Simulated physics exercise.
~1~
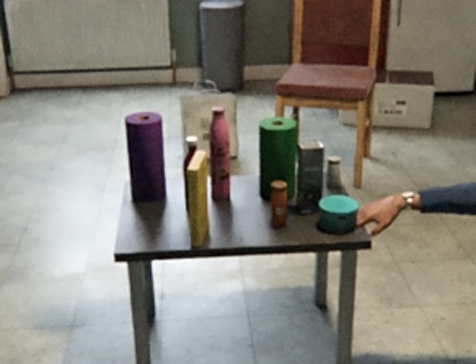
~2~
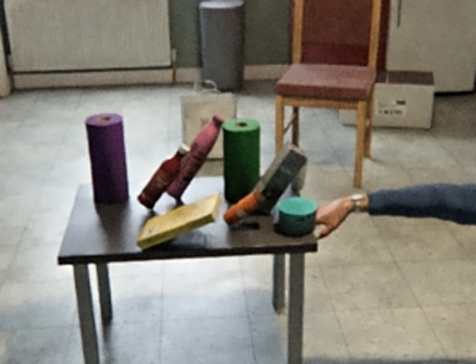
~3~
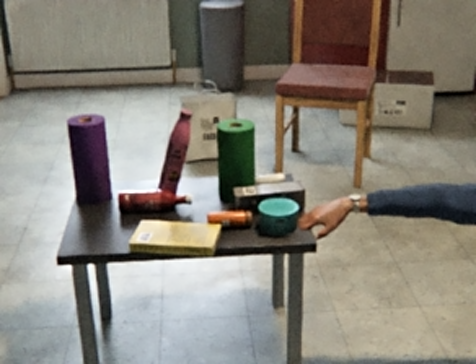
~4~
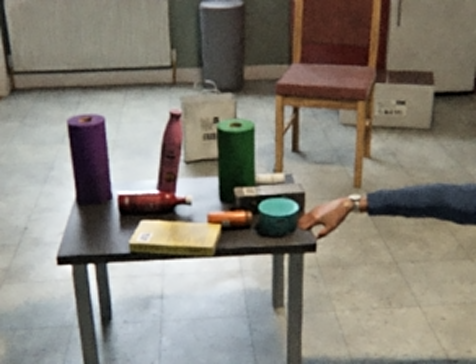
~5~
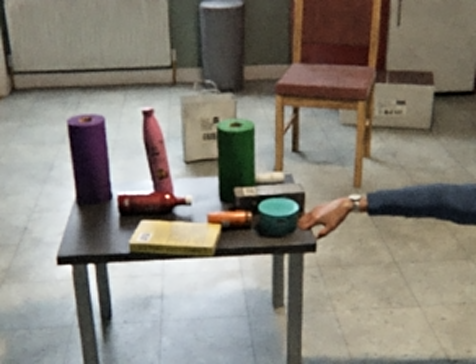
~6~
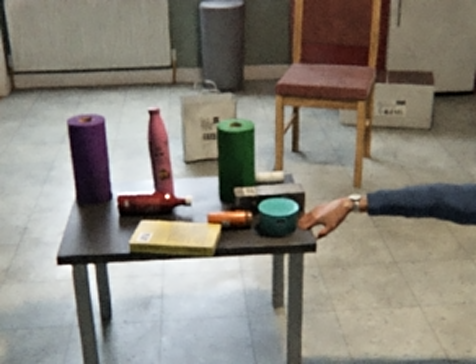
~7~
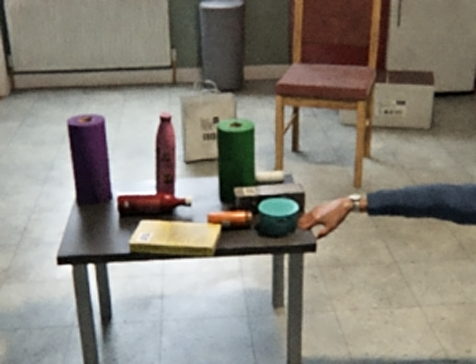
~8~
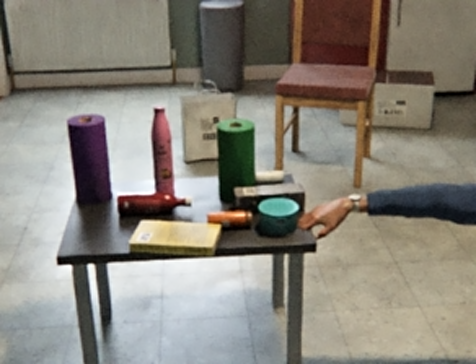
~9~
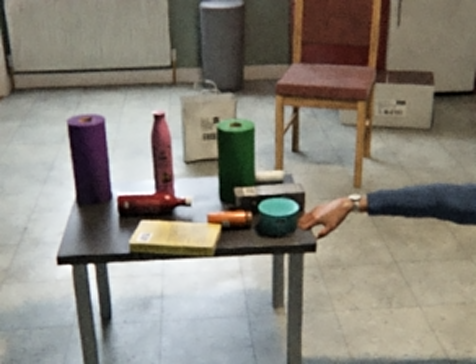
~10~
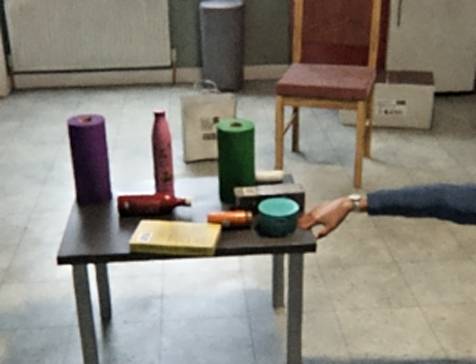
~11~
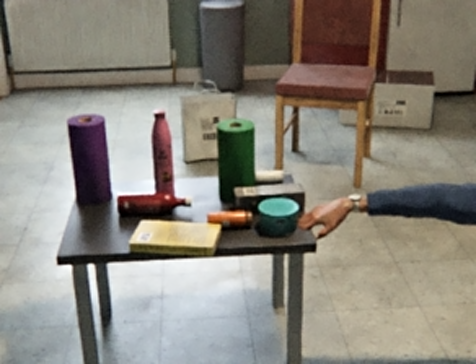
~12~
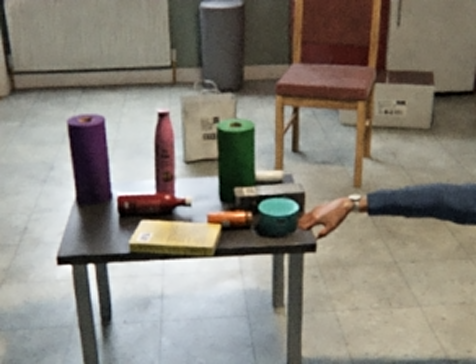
We see a hand at the edge of a small table of bottles, rolls and other items as it jerks left, tipping several over; a pink bottle wobbles but settles upright beside the purple and green rolls and turquoise tub, while the yellow book and red bottle lie flat.
